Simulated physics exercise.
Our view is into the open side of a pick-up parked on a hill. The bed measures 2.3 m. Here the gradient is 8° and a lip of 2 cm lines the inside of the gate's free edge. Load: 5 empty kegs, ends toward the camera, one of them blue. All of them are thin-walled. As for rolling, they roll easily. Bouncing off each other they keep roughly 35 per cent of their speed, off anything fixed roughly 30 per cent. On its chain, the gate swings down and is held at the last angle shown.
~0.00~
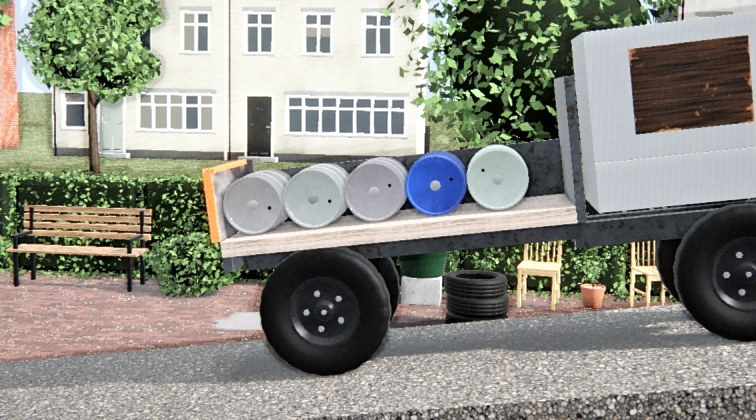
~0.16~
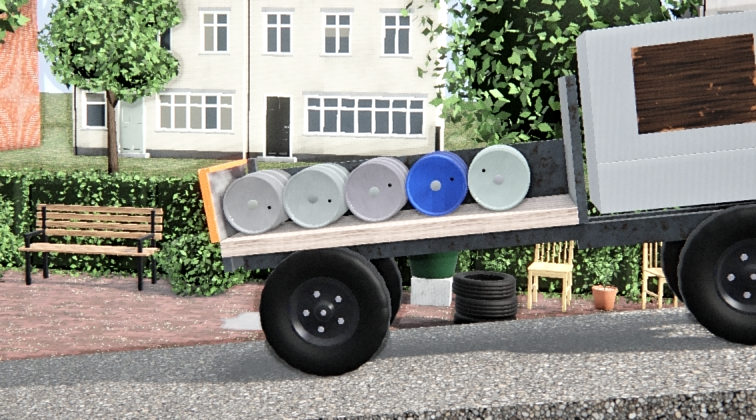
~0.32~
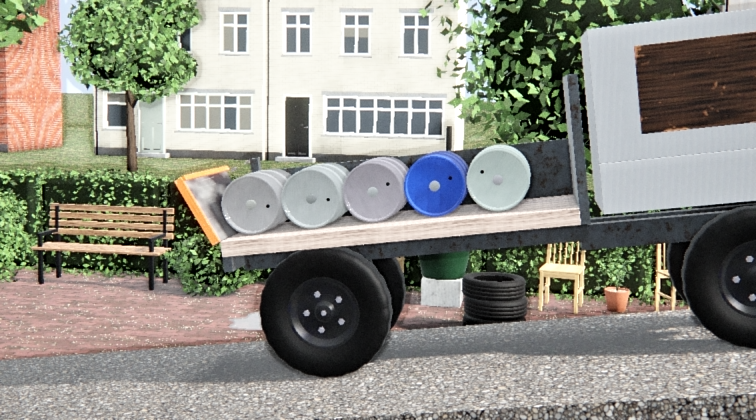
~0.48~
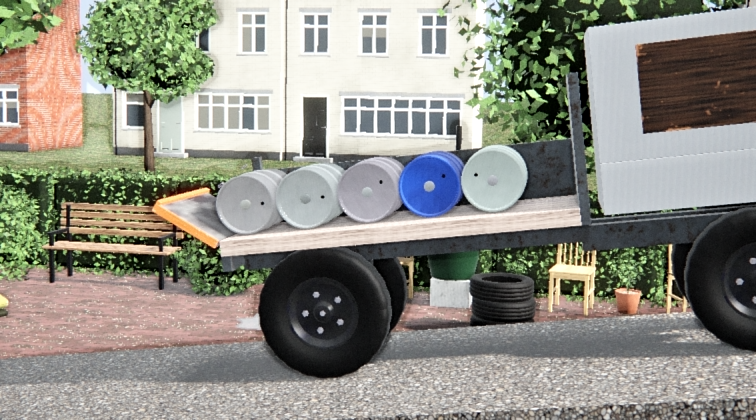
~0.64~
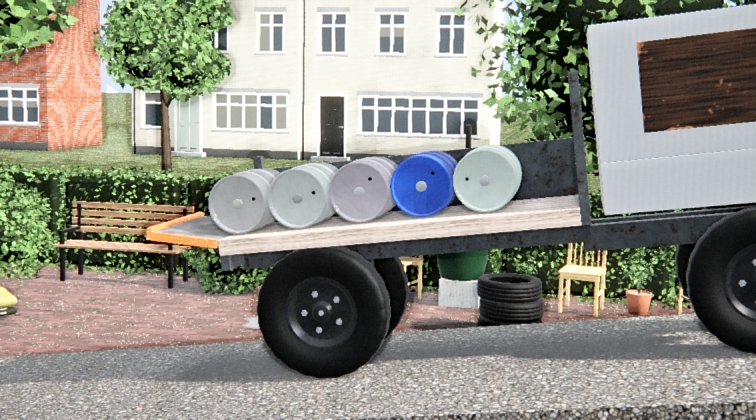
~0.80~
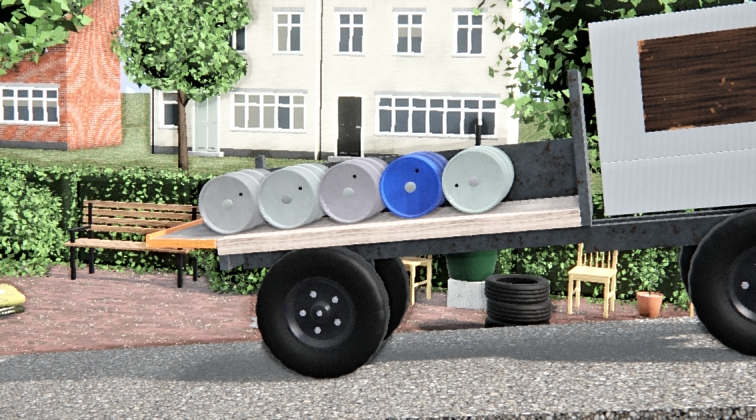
On a sloping street, a truck's orange-edged tailgate swings down and five kegs roll slightly left.
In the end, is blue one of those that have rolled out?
Result - blue goes over the tail.
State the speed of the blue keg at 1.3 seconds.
Roughly 0.7 m/s.
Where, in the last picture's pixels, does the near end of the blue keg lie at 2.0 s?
Estimated pixel position: About (292, 199).
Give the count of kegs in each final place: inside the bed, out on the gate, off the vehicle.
0 - 0 - 5.
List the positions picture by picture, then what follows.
In the first picture, blue (435, 186); gate 82° above level, tip at (207, 172); 5 of the 5 make up the bottom layer on the bed.
In the second picture, blue (435, 187); gate 79° above level, tip at (203, 172).
In the third picture, blue (434, 187); gate 57° above level, tip at (180, 182).
In the fourth picture, blue (428, 187); gate 28° above level, tip at (157, 209).
In the fifth picture, blue (420, 187); gate 4° above level, tip at (150, 236).
In the sixth picture, blue (409, 188); gate 3° below level, tip at (150, 243).
By 1.3 s, blue is on the bed, 95 cm short of the hinge, rolling left; 0 out so far.
By 2.0 s, blue is on the bed, 50 cm short of the hinge, rolling left; 1 out so far.
By 2.7 s, blue is on the gate, 5 cm past the hinge, rolling left; 2 out so far.
By 3.5 s, blue is dropping off the gate; 4 out so far.
Finally (6.2 s), blue is off the vehicle; 5 out so far.
